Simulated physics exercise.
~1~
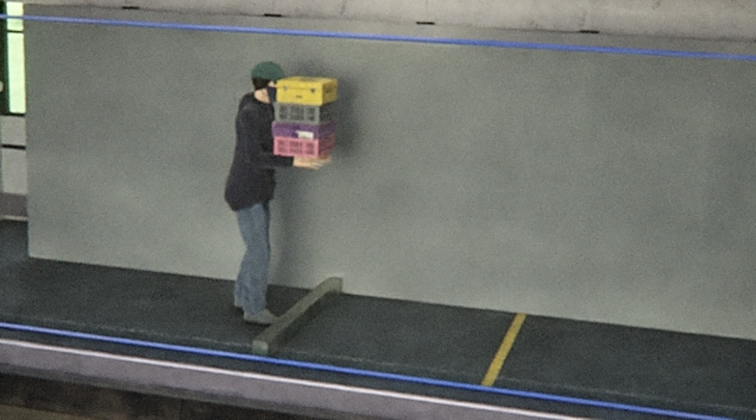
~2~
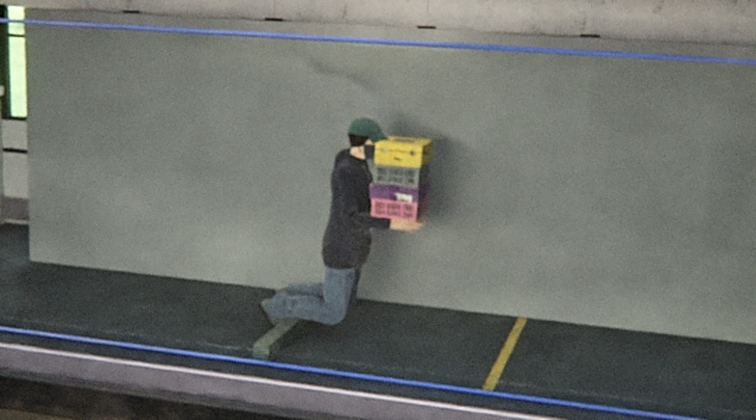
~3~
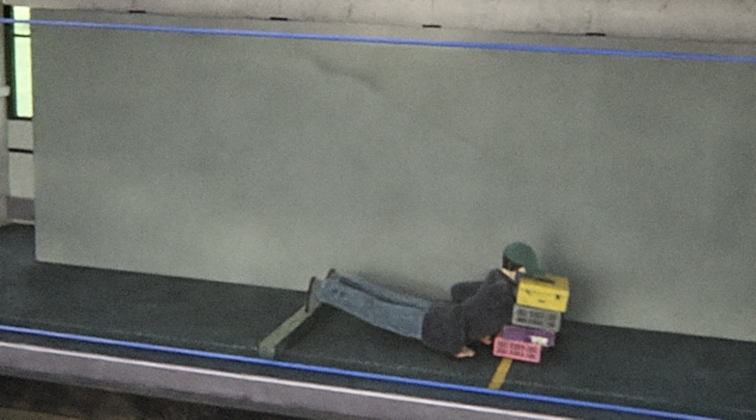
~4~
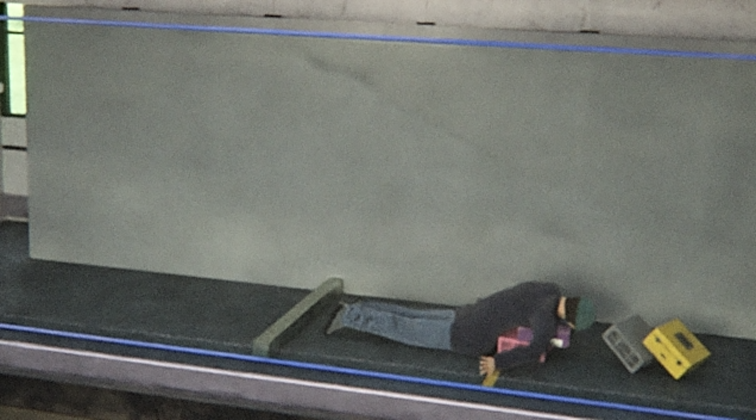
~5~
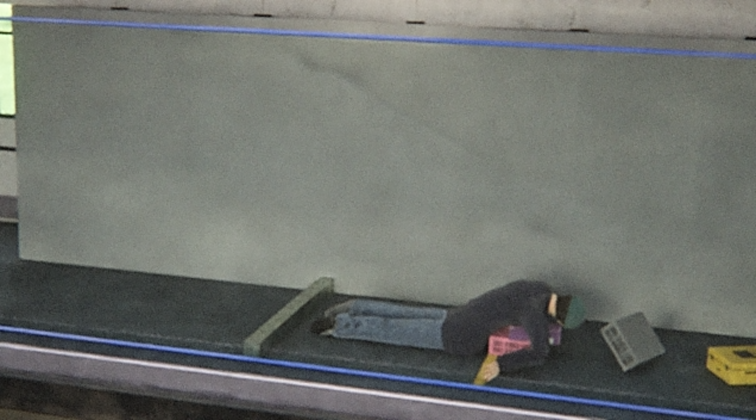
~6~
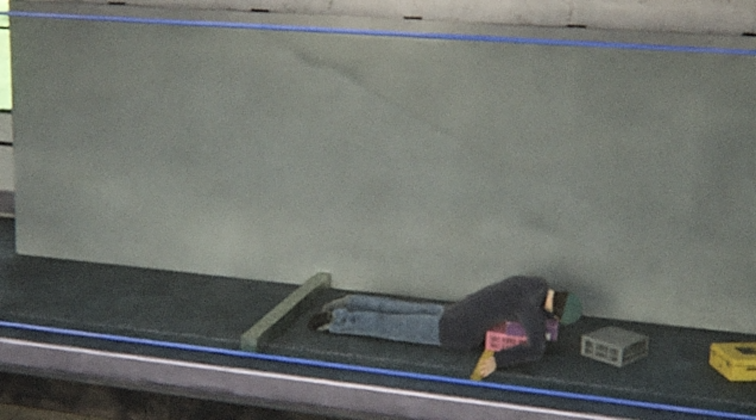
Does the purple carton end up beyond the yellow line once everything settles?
Yes, the purple carton comes to rest beyond the yellow line, partly hidden under the fallen person.
